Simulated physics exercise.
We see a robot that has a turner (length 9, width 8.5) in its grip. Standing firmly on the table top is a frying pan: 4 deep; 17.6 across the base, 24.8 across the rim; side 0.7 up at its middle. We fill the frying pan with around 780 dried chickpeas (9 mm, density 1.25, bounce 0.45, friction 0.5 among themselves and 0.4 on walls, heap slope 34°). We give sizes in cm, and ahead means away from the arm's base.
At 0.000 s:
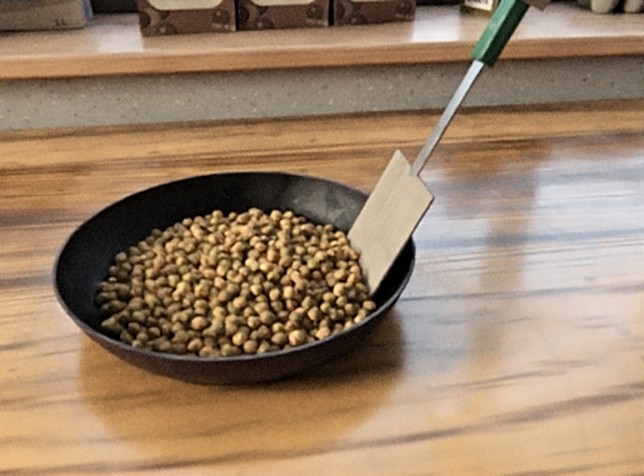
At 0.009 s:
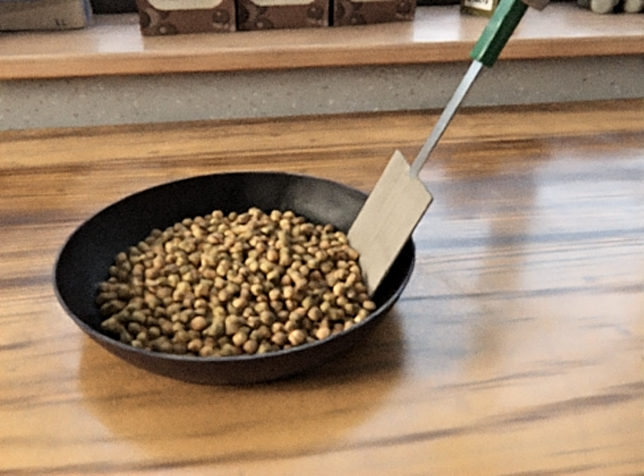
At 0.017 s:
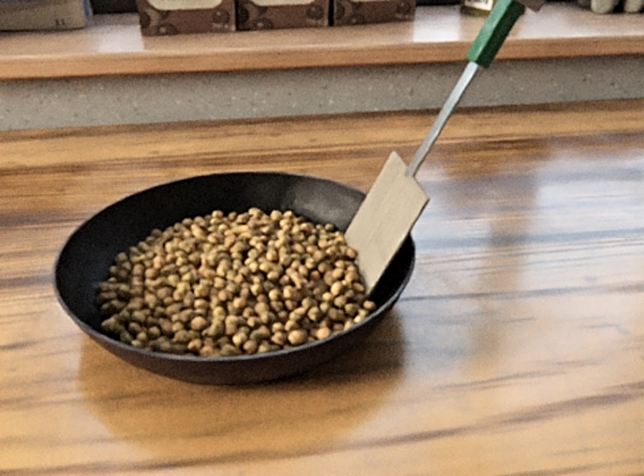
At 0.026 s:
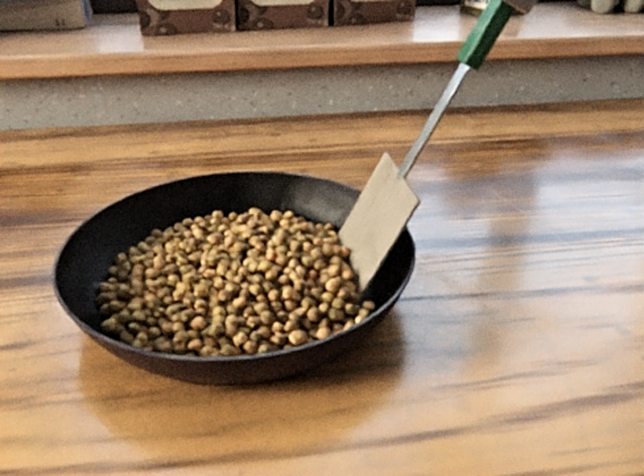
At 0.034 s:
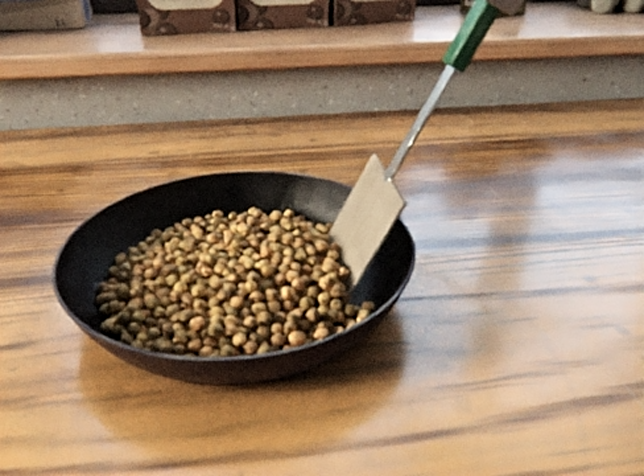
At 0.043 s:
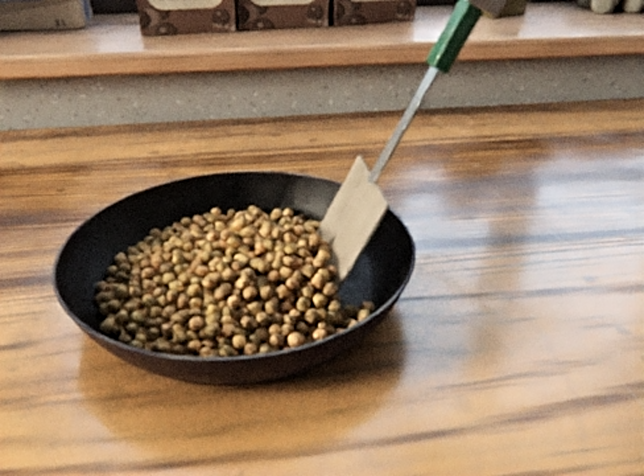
In this clip, a spatula with a green handle rests at the right side of a black pan of dried chickpeas on a wooden table, then moves slowly left, pushing the nearby chickpeas into a slightly higher heap.
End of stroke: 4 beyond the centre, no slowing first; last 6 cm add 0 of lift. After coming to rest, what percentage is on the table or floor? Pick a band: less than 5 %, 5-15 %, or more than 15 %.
It falls in the band 5-15 %.
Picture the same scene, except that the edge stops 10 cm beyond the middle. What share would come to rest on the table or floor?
That would be something like 40 in a hundred.
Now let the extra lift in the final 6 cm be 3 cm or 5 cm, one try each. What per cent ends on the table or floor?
First try about 15 %, second try about 15 %.
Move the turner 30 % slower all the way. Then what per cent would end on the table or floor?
Then about 0 per cent.
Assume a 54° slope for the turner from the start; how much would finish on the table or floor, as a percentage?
About 5 per cent.
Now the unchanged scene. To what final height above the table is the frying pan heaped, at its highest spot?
Close to 5.0 centimetres high.
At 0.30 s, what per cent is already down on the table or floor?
About 6 per cent.
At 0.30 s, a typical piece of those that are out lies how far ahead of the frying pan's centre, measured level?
The distance is about 16 cm.
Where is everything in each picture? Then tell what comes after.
In the first frame, turner top edge at (415, 171), sloping 63°; upper third of the load around (246, 266), from x 100 to 370, top at y 215; 785 in the frying pan.
In the second frame, turner top edge at (414, 172), sloping 63°; upper third of the load around (246, 266), from x 100 to 370, top at y 215.
In the third frame, turner top edge at (411, 173), sloping 63°; upper third of the load around (247, 265), from x 100 to 370, top at y 215.
In the fourth frame, turner top edge at (402, 174), sloping 63°; upper third of the load around (253, 265), from x 100 to 370, top at y 215.
In the fifth frame, turner top edge at (389, 176), sloping 63°; upper third of the load around (255, 264), from x 100 to 370, top at y 215.
In the sixth frame, turner top edge at (373, 178), sloping 63°; upper third of the load around (252, 262), from x 100 to 370, top at y 210; 785 in the frying pan.
After 0.06 s, sloping 63°, highest piece 6 above the table; 785 in the frying pan.
After 0.09 s, sloping 63°, highest piece 8 above the table; 785 in the frying pan.
After 0.30 s, sloping 63°, highest piece 6 above the table; 730 in the frying pan, 48 on the table or floor, 7 on the blade or in flight.
After 1.35 s, sloping 63°, highest piece 5 above the table; 728 in the frying pan, 57 on the table or floor.
At rest, 728 in the frying pan, 57 on the table or floor. That is 7 % on the table or floor.
